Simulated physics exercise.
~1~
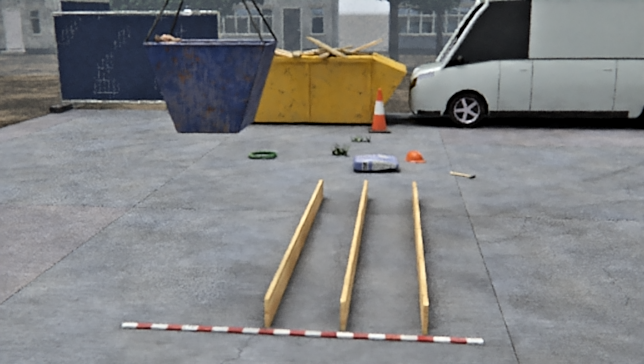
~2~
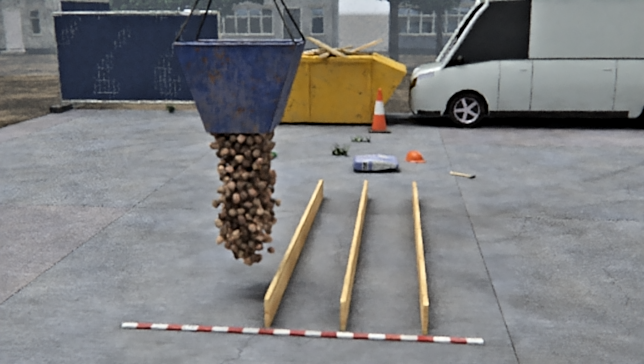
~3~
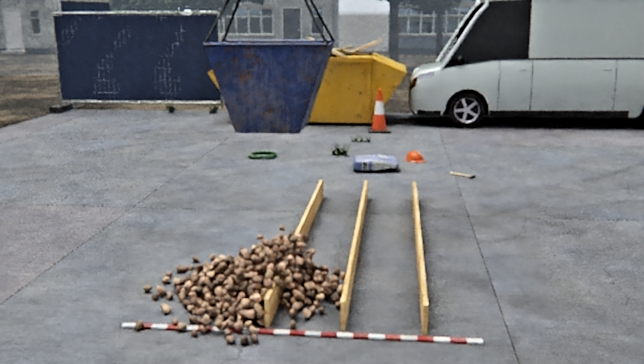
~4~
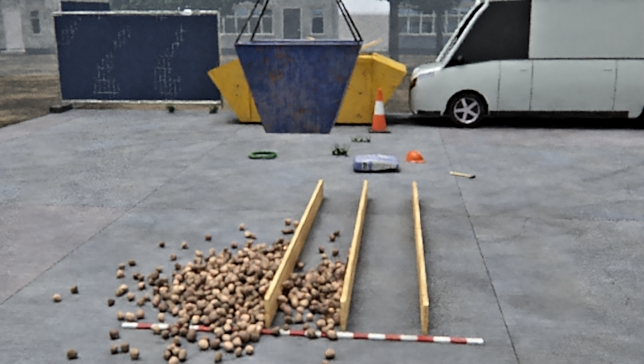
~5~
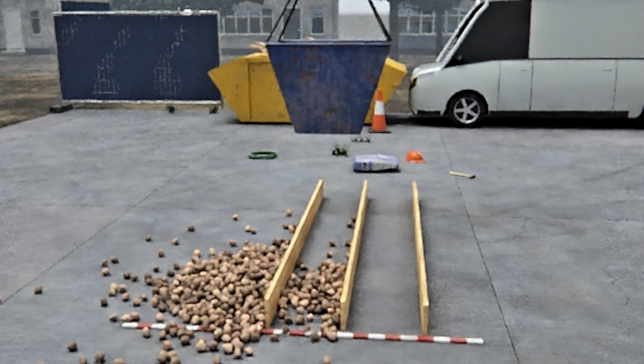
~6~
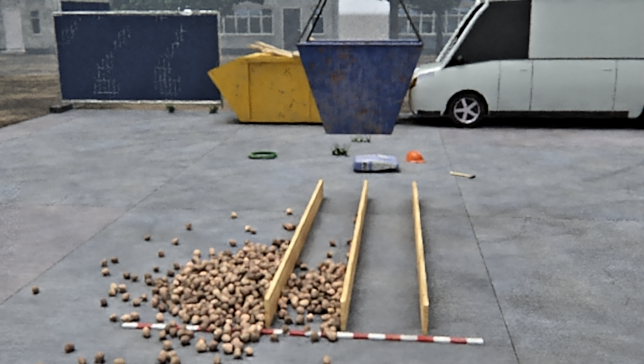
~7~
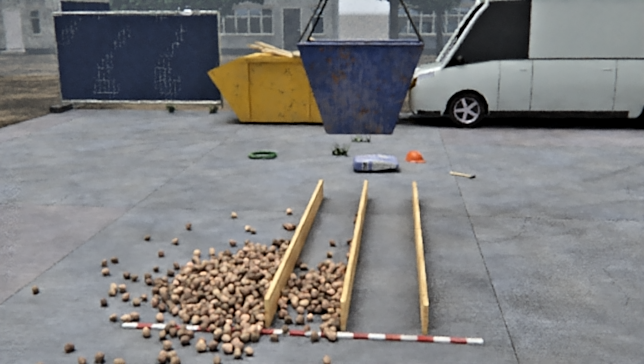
A blue skip hanging from cables moved right over a concrete yard and dropped its load of brown cobbles, which piled up and scattered mostly left of three planks, some landing between the left two, while the empty skip drifted on and stopped.
